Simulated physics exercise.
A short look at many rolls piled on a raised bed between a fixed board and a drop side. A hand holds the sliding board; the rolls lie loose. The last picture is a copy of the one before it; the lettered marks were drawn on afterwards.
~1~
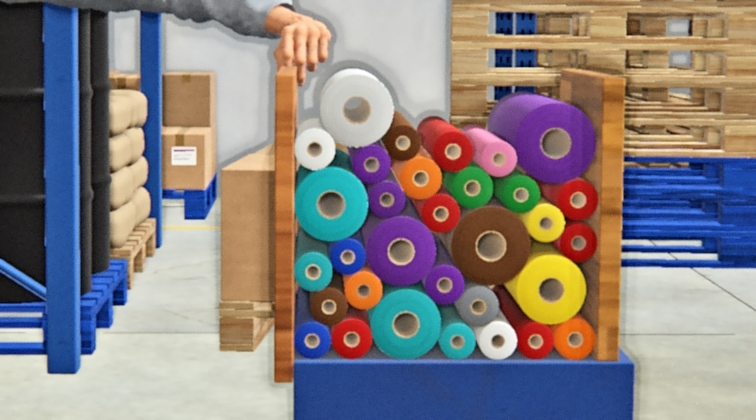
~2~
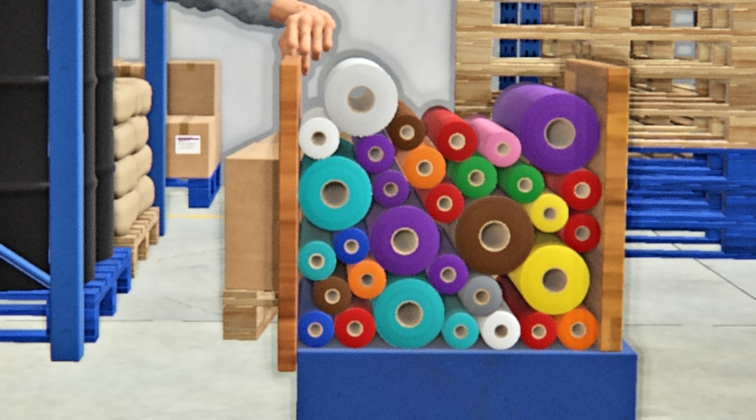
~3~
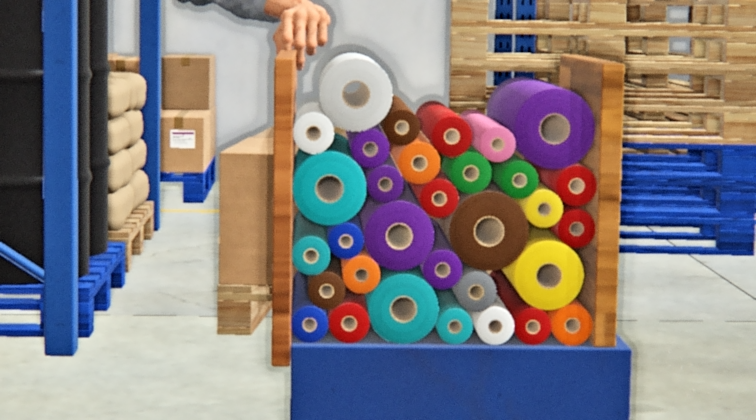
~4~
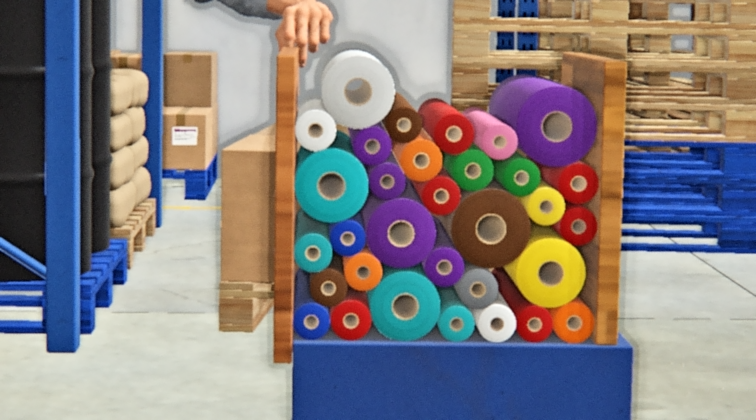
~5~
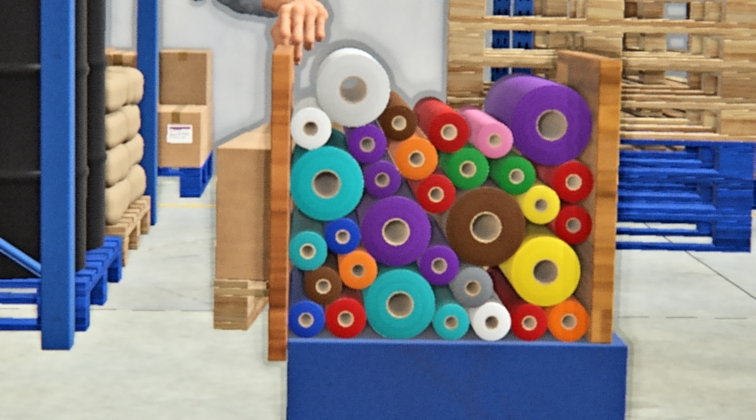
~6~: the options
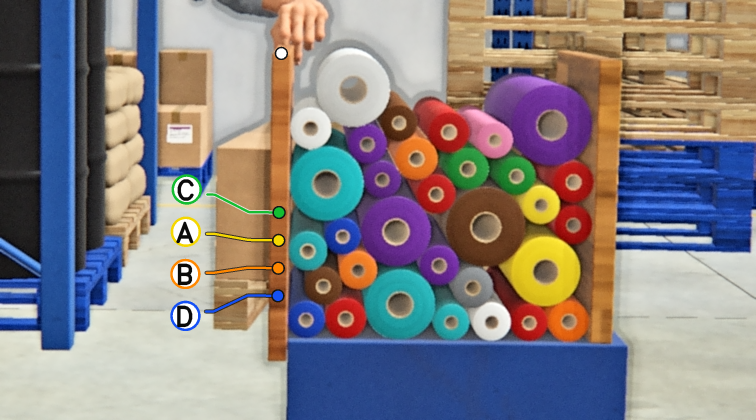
In a warehouse, a hand rested on top of a wooden board at the left of a stack of colourful rolls on a blue base, and nothing moved apart from slight shifts of the view.
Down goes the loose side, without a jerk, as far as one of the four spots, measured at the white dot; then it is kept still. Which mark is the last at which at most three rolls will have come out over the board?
At most to C.
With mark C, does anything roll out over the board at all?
At C: Yes.
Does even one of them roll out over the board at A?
Yes.
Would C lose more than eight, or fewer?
At C, fewer than eight.
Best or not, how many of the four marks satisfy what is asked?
The number is one.
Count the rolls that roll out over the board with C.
The count is two.
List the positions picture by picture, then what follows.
The first picture shows an orange roll (364, 290); a blue roll (348, 257); a purple roll (386, 200).
The second picture shows a purple roll (390, 189); a purple roll (560, 133).
The third picture shows a brown roll (402, 127); side board (285, 193).
The fourth picture shows a blue roll (311, 322); a red roll (534, 324).
The fifth picture shows an orange roll (358, 270); a blue roll (343, 237); a purple roll (382, 180).
On the marked copy, A at (278, 241); B at (278, 268); C at (279, 212); D at (278, 296); the white dot at (281, 53).
Following C. Soon after the start, top of the board (290, 124).
Later, top of the board (289, 203).
In the end, top of the board (289, 211), two out over the board.
As for the rest, A more than three out over the board; B more than three out over the board; D more than three out over the board.
